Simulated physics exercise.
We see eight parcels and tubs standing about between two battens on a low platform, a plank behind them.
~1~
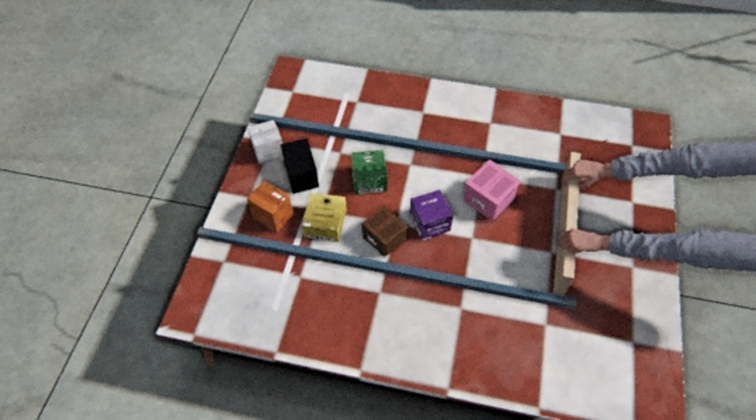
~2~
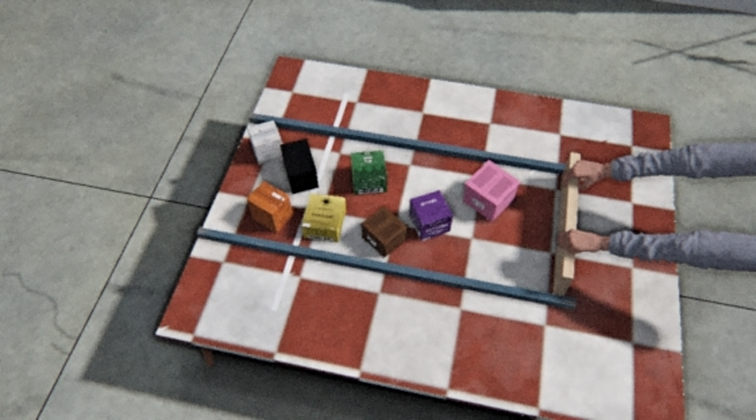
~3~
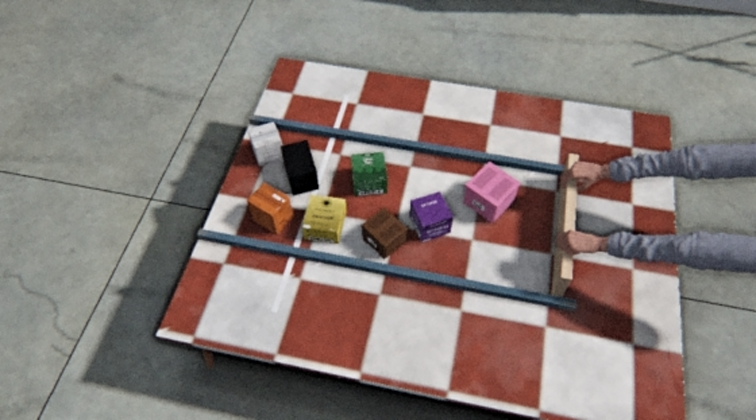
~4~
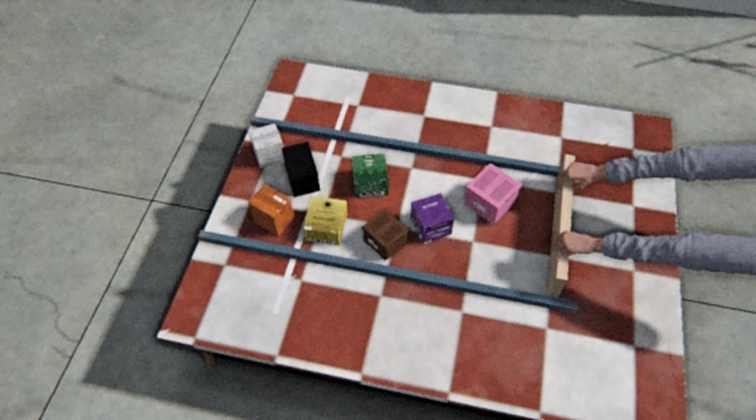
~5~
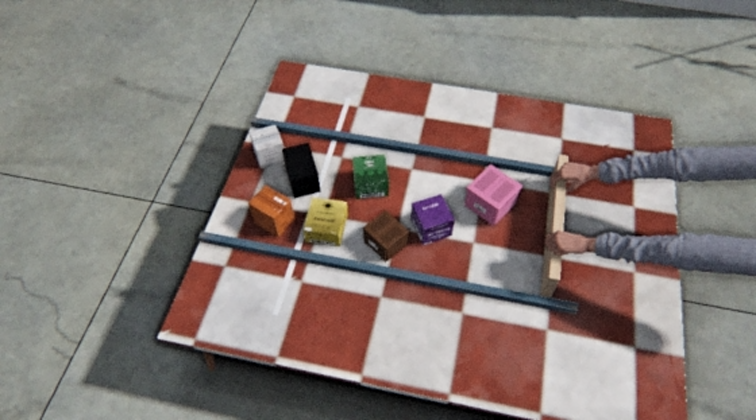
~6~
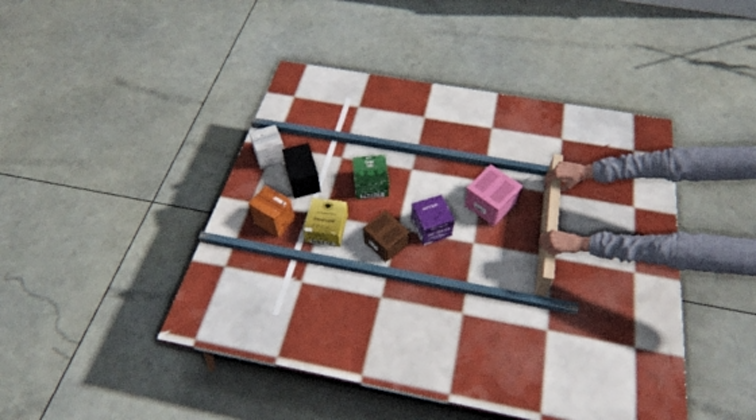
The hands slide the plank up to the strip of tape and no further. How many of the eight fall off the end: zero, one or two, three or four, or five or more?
The number that fall off is zero.
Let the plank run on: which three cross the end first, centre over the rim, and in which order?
They are the white parcel, the orange parcel, the black crate.
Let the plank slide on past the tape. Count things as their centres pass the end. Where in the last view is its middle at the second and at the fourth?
First at (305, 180), next at (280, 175).
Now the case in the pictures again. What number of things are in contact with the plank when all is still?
It touches 3.
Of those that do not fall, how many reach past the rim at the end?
It comes to 3.
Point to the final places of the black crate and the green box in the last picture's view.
About (239, 175), and the other about (272, 157).
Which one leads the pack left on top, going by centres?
That is the white parcel.
A little later, none off yet; white parcel at rest near (268, 147); orange parcel at rest near (272, 212); black crate at rest near (302, 171).
When it is over, the number that fall off is zero.
